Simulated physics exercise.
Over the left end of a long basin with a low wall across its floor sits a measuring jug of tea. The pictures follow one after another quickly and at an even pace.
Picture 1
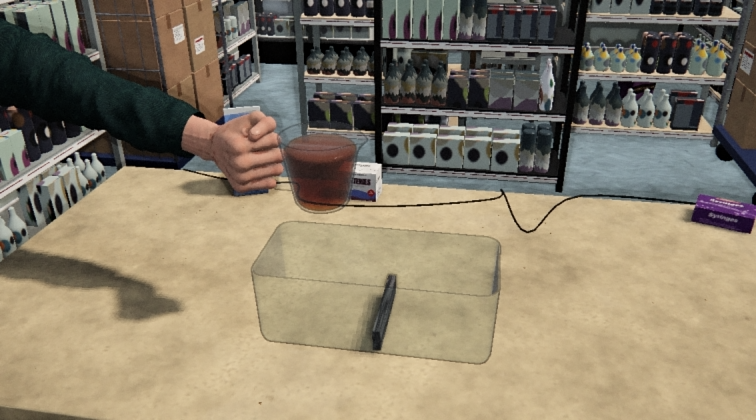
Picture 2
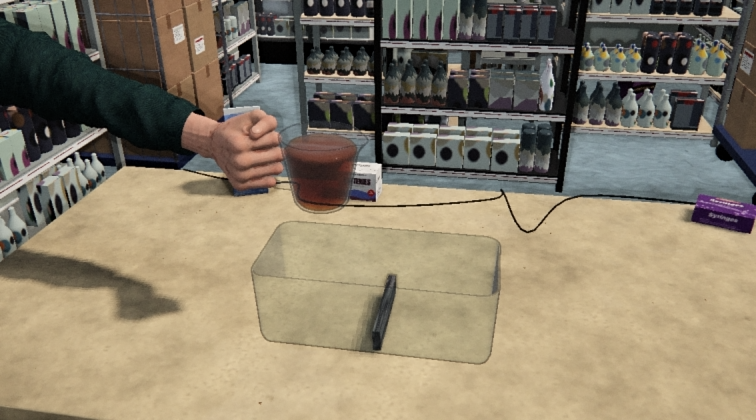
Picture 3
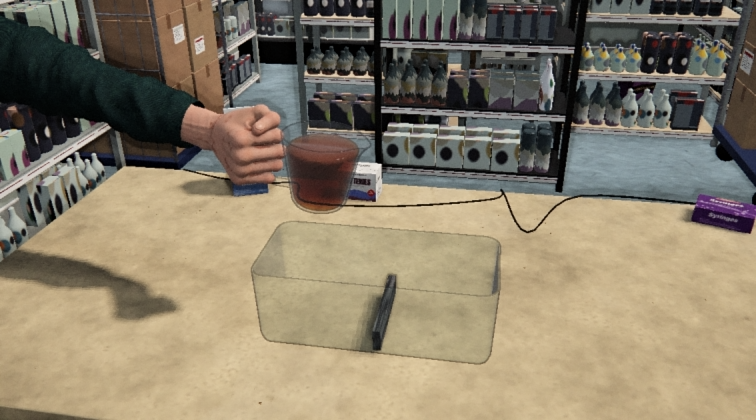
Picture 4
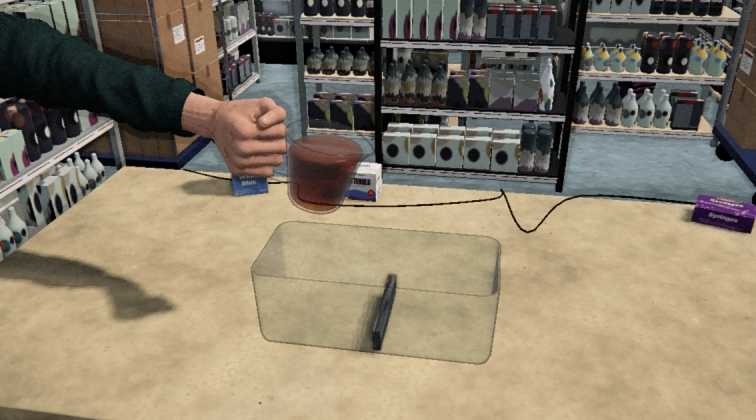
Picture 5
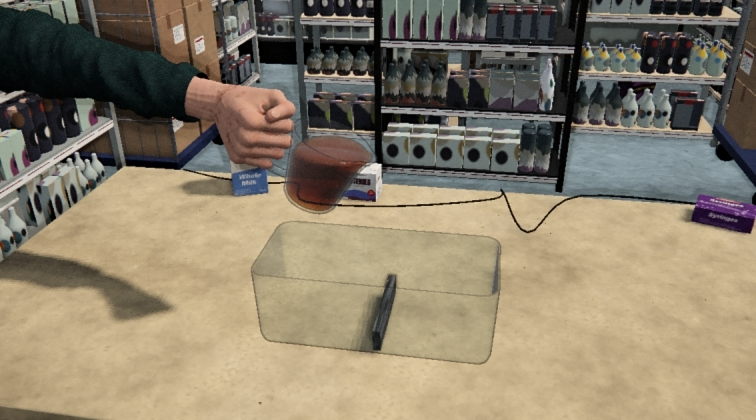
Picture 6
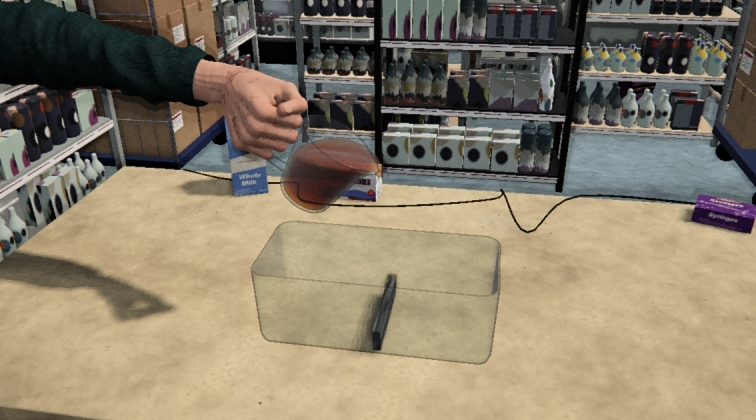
An arm in a dark green sleeve reaches in from the left over a pale, mottled tabletop, seen from slightly above in a shop aisle with stocked shelves and brown cartons behind. Its fist holds a clear jug of reddish-brown tea above a transparent rectangular basin with a low dark divider across its floor. The jug starts upright, then leans steadily rightward as the hand turns, while the camera stays still.
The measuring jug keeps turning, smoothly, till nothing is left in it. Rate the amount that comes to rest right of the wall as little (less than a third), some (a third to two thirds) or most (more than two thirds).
Most.
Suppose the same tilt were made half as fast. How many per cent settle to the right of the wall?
It comes to around 90 per cent.
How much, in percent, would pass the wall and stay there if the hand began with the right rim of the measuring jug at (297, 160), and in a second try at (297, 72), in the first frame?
Roughly 10 percent on the first try and 10 percent on the second.
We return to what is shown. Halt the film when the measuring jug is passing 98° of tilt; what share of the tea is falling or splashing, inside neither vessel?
Estimate: Some 25 per cent.
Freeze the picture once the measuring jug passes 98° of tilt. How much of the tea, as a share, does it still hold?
Roughly 35 percent.
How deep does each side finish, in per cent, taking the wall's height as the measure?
Once it is still, the left part shows 10 per cent and the right part 50.
A moment on, the measuring jug is tipped on its side and 35 per cent is still to pour, 0 is left of the wall and 37 right of it.
Next, the measuring jug is tipped right over and 1 per cent is still to pour, 13 is left of the wall and 82 right of it.
Then the measuring jug is tipped right over and 0 per cent is still to pour, 17 is left of the wall and 82 right of it.
Later the measuring jug is tipped right over and 0 per cent is still to pour, 17 is left of the wall and 82 right of it.
In the end 17 per cent lies left of the wall, 82 right of it and 1 outside.
